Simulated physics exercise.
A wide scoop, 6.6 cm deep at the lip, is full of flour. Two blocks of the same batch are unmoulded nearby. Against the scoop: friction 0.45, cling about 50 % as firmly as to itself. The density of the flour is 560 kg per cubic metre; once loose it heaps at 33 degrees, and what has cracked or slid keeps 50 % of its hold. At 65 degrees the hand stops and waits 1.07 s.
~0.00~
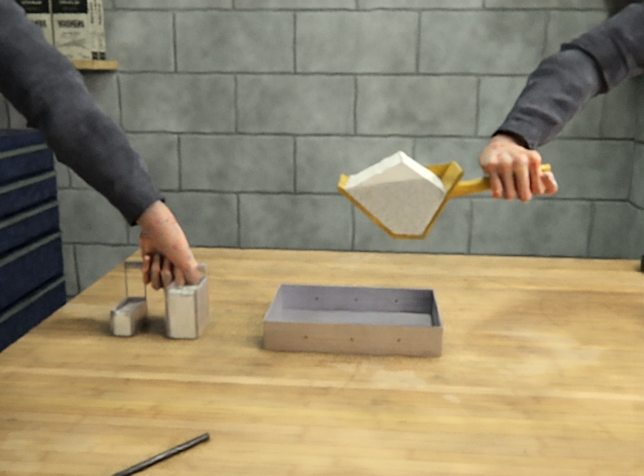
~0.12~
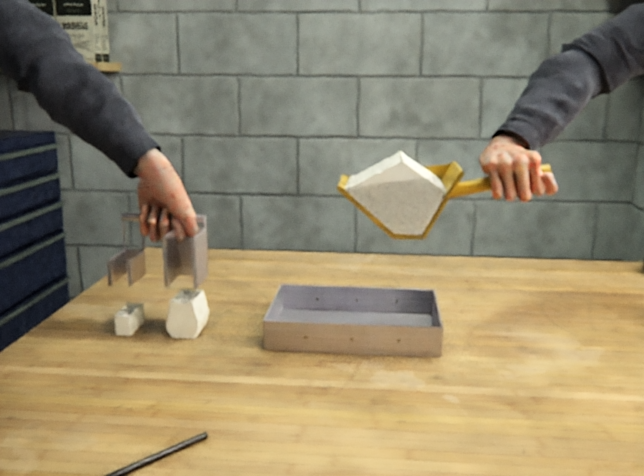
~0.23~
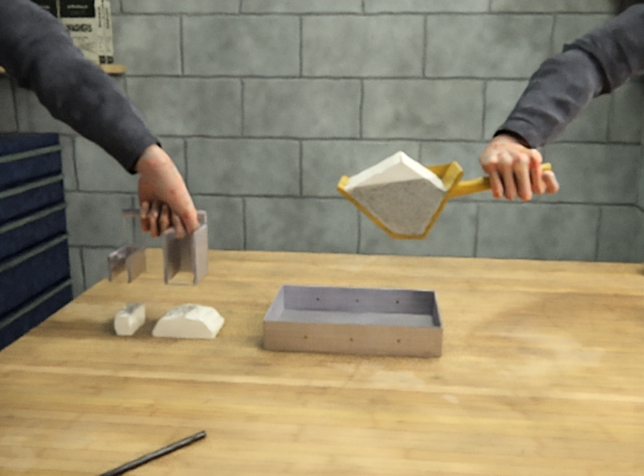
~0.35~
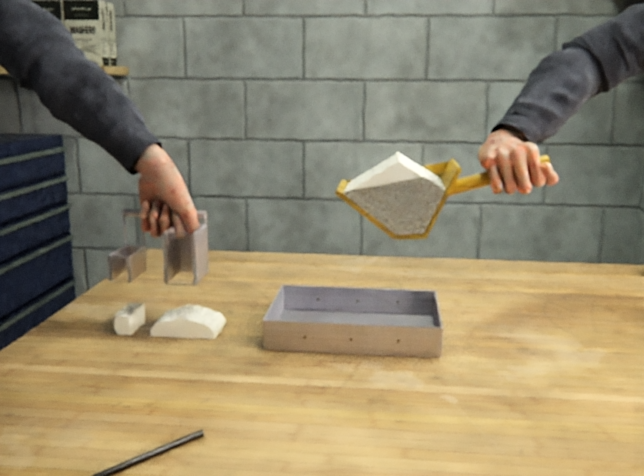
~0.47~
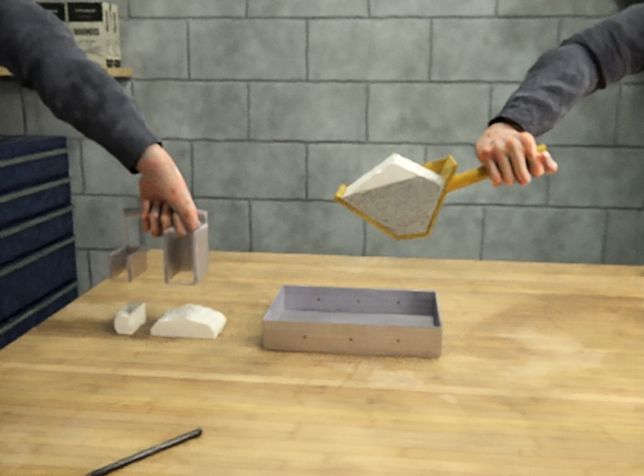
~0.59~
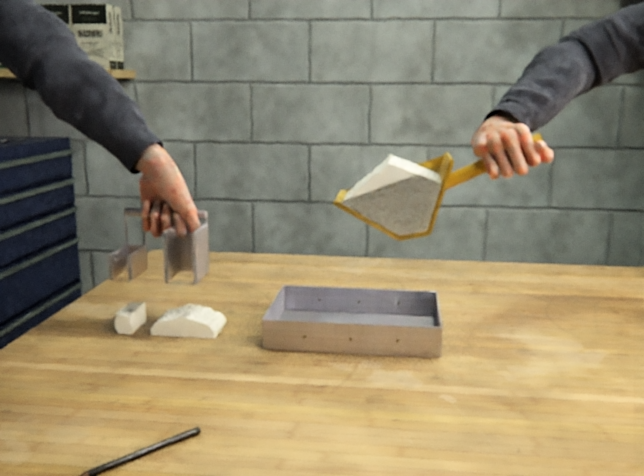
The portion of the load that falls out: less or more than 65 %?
The portion of the load that falls out is more than 65 %.
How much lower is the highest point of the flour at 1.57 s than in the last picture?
Some 2.0 cm.
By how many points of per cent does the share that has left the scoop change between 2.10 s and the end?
Some 16 per cent.
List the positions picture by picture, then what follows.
The first picture shows lip at (341, 187), tilt 0 degrees; crest of the flour at (402, 162); block heights 3.2 cm, 6.7 cm (left to right).
The second picture shows lip at (341, 187), tilt 0 degrees; crest of the flour at (402, 162); block heights 3.1 cm, 5.8 cm (left to right).
The third picture shows lip at (341, 187), tilt 0 degrees; crest of the flour at (402, 162); block heights 3.1 cm, 3.3 cm (left to right).
The fourth picture shows lip at (339, 191), tilt 4 degrees; crest of the flour at (395, 163); block heights 3.1 cm, 3.2 cm (left to right).
The fifth picture shows lip at (338, 196), tilt 9 degrees; crest of the flour at (393, 163); block heights 3.1 cm, 3.2 cm (left to right).
The sixth picture shows lip at (337, 201), tilt 13 degrees; crest of the flour at (395, 165); block heights 3.1 cm, 3.2 cm (left to right).
After 1.04 s, the scoop is at 31 degrees and 0 % has left it.
After 1.57 s, the scoop is at 52 degrees and 15 % has left it.
After 2.10 s, the scoop is at 65 degrees and 58 % has left it.
After 2.63 s, the scoop is at 65 degrees and 72 % has left it.
After 3.10 s, the scoop is at 65 degrees and 73 % has left it.
